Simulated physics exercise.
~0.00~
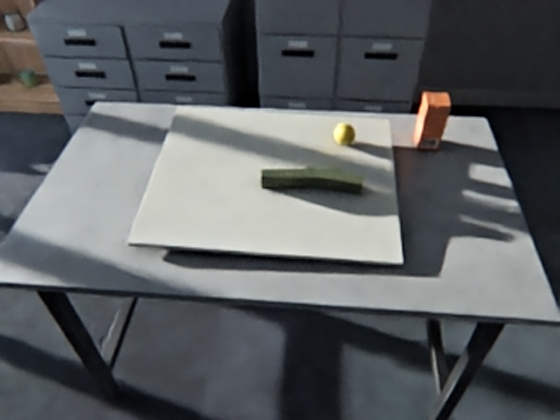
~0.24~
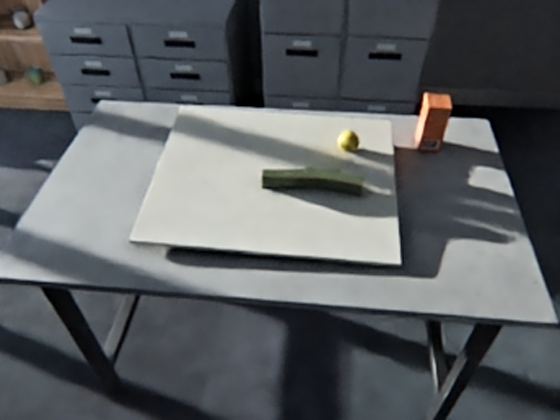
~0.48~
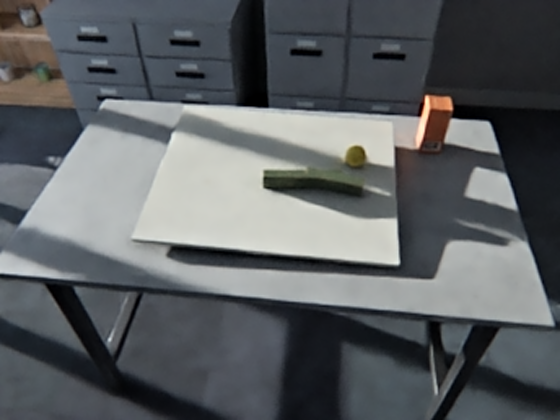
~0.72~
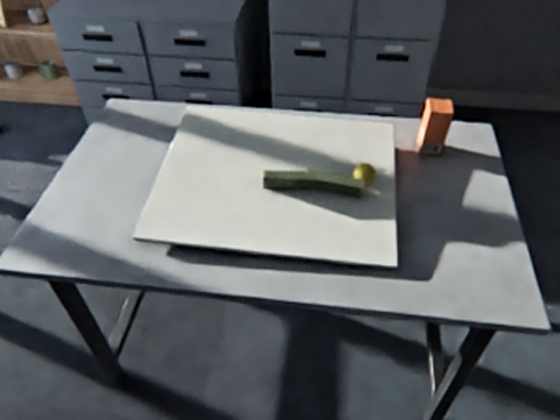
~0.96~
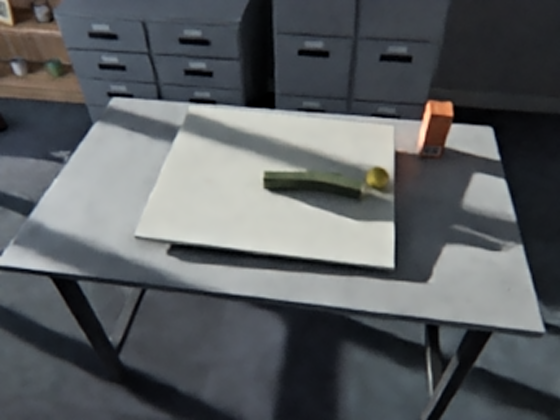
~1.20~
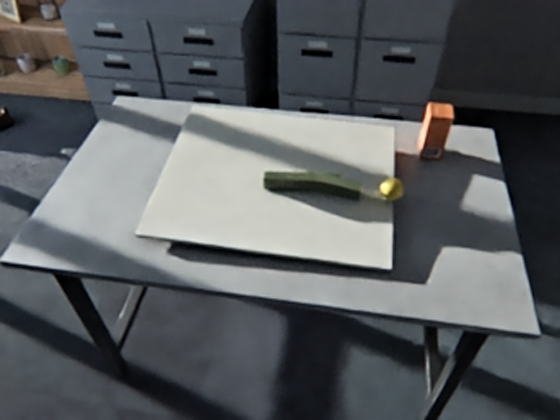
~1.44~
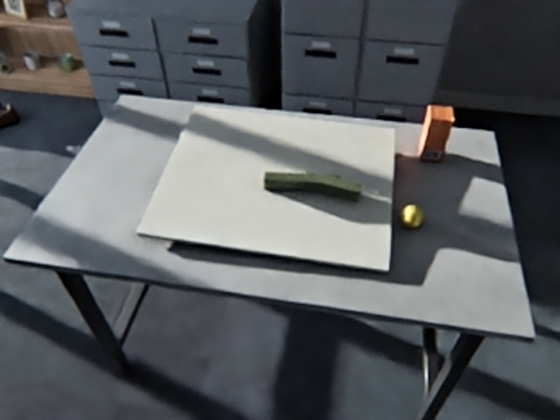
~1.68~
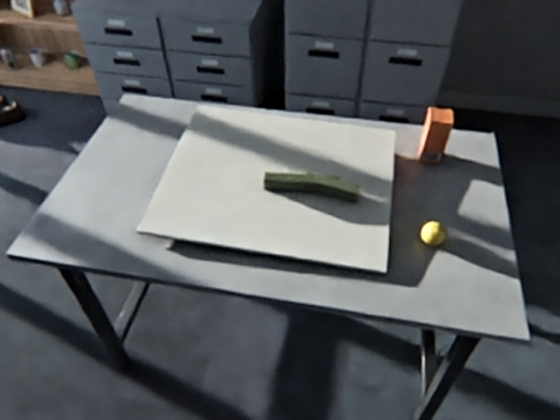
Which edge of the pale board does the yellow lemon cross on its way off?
The lemon leaves the board over its right edge and carries on across the grey tabletop.
Yellow lemon rolling down a tilted pale board past a fixed dark green block, crossing the right edge onto the grey table.
